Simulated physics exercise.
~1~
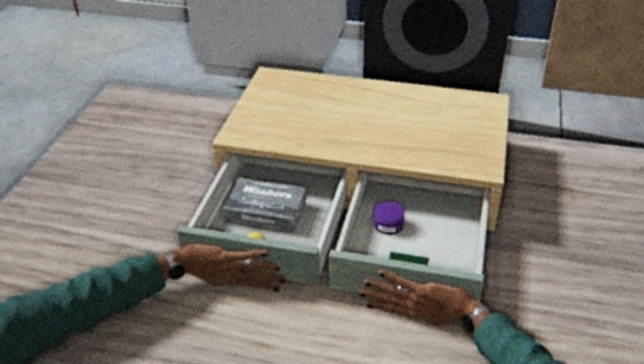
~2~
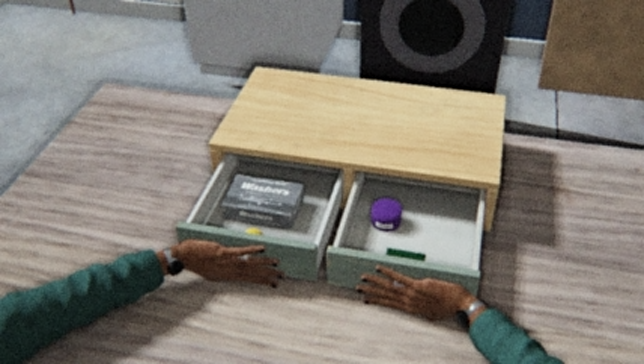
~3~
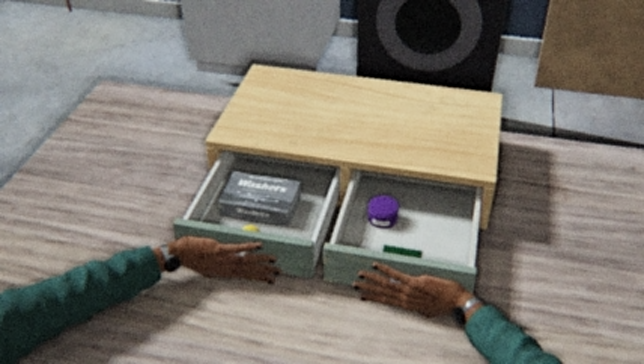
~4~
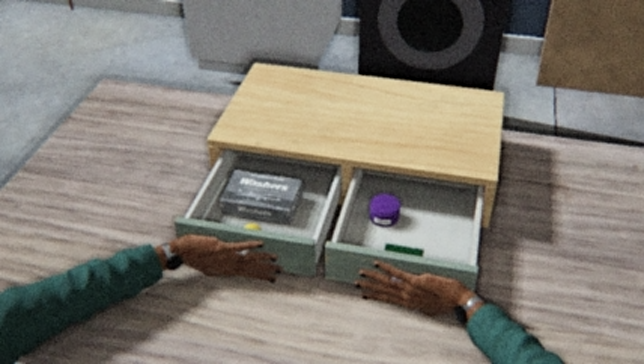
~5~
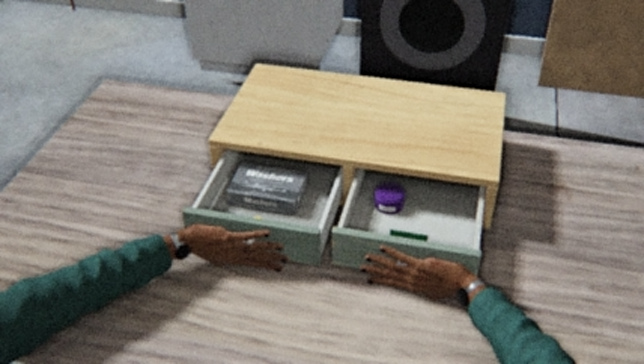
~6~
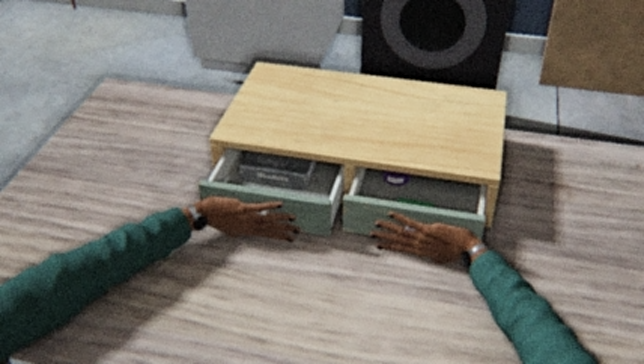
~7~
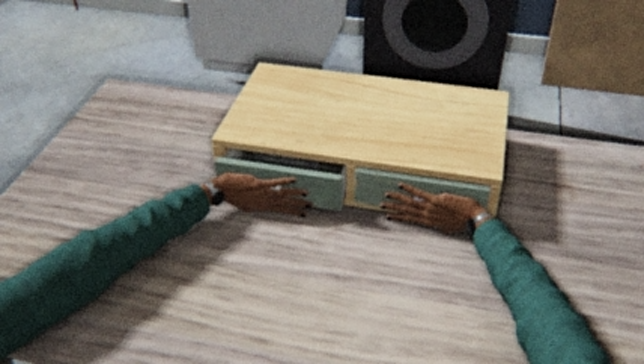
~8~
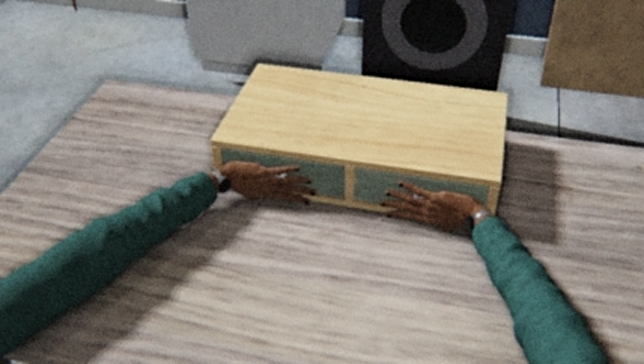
Two hands in green sleeves rest against the fronts of two open drawers in a small, pale wooden chest, seen from above on a wood-grain surface by a slightly swaying camera. The left drawer, green-fronted like the right, holds a grey box labelled as washers and a small yellow item near its front. The right one holds a purple jar and a small green item. After a pause, the hands push both drawers inward together, and the contents slip out of sight beneath the top. Both drawers end fully shut, with the hands still against their fronts.
